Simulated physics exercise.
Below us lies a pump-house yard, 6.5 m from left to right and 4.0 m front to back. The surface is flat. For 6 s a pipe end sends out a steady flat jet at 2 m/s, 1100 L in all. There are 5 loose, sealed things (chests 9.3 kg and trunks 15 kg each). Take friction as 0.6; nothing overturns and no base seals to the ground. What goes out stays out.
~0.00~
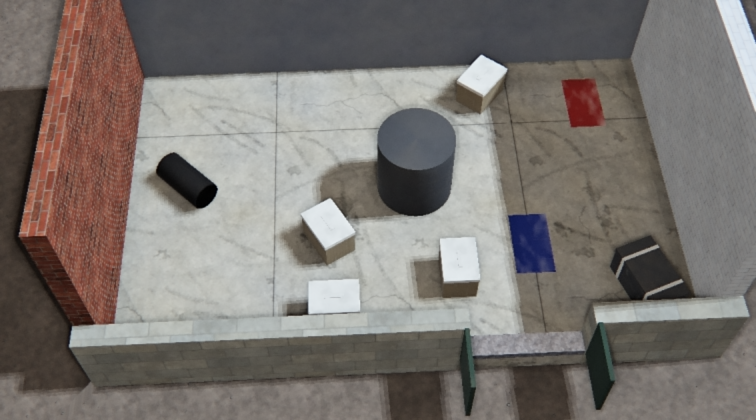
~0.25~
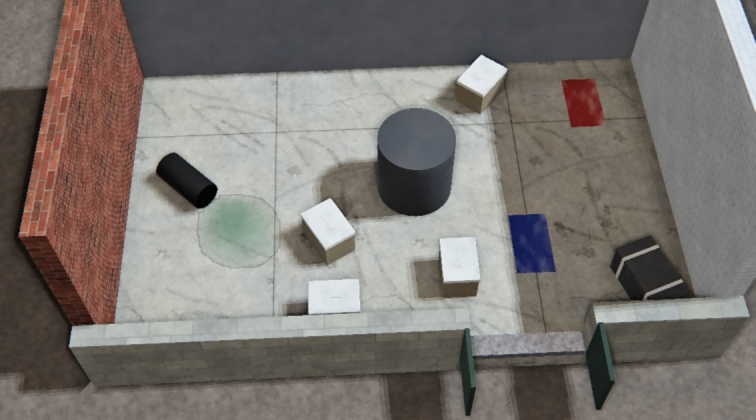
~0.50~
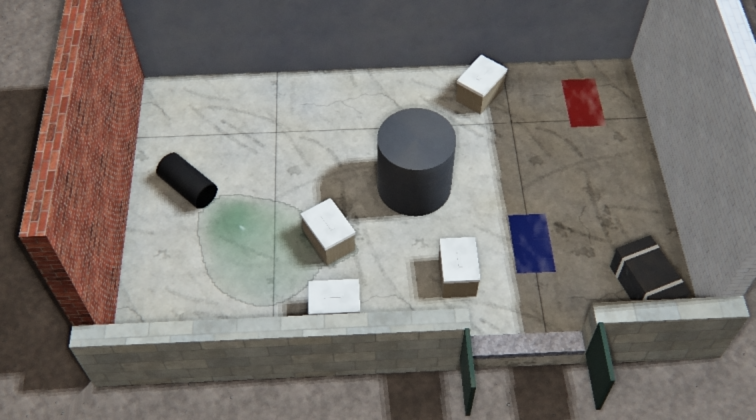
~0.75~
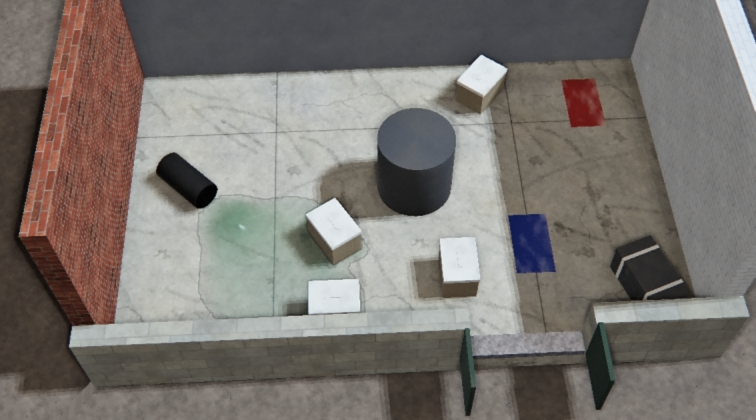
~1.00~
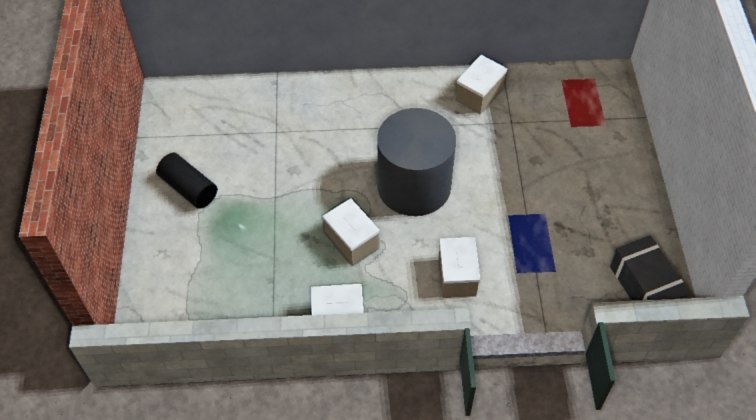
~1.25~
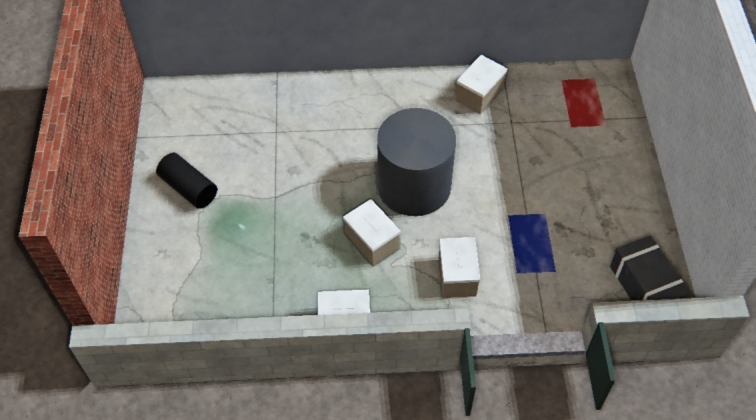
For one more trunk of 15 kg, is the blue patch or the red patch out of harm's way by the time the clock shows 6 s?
The red one is safe.
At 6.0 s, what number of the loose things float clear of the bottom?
I count 3.
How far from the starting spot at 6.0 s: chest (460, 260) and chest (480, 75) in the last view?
In turn: 300 cm, 0 cm.
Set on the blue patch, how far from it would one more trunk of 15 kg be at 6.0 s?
Some 150 cm.
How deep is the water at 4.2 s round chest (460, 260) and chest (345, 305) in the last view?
Roughly 4 and 7 cm.
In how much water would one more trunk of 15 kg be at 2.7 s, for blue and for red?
In turn 1 and 0 cm.
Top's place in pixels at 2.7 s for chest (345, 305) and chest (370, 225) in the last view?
Around (462, 289) and (460, 217).
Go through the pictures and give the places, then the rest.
In the first frame, a chest at (328, 223), on the bottom; a chest at (334, 296), on the bottom; the blue patch at (531, 243); the red patch at (583, 103); water covers 0.0 m2; 0 of 5 have shifted.
In the second frame, a chest at (328, 223) rests on the ground; a chest at (334, 296), on the bottom; the blue patch at (531, 243); the red patch at (583, 103); 0.7 m2 under water; 0 of 5 have shifted.
In the third frame, a chest at (328, 223) rests on the ground; a chest at (334, 296) rests on the ground; the blue patch at (531, 243); the red patch at (583, 103); water covers 1.5 m2; 0 of 5 have shifted.
In the fourth frame, a chest at (333, 223), on the bottom, 6 cm from its start; a chest at (334, 296), on the bottom; the blue patch at (531, 243); the red patch at (583, 103); water covers 2.5 m2; 1 of 5 have shifted.
In the fifth frame, a chest at (351, 223), on the bottom, 26 cm from its start; a chest at (337, 302) rests on the ground, 8 cm from its start; the blue patch at (531, 243); the red patch at (583, 103); 3.5 m2 under water; 2 of 5 have shifted.
In the sixth frame, a chest at (372, 224) rests on the ground, 50 cm from its start; a chest at (344, 307) rests on the ground, 18 cm from its start; the blue patch at (531, 243); the red patch at (583, 103); water covers 4.8 m2; 2 of 5 have shifted.
After 1.8 s on blue it would be 0 cm off in 0 cm of water; on red it would be 0 cm off in 0 cm of water.
After 2.7 s on blue it would be 0 cm off in 1 cm of water; on red it would be 0 cm off in 0 cm of water.
After 4.2 s on blue it would be 68 cm off in 3 cm of water; on red it would be 0 cm off in 0 cm of water.
After 6.0 s on blue it would be 169 cm off in 6 cm of water; on red it would be 0 cm off in 1 cm of water.
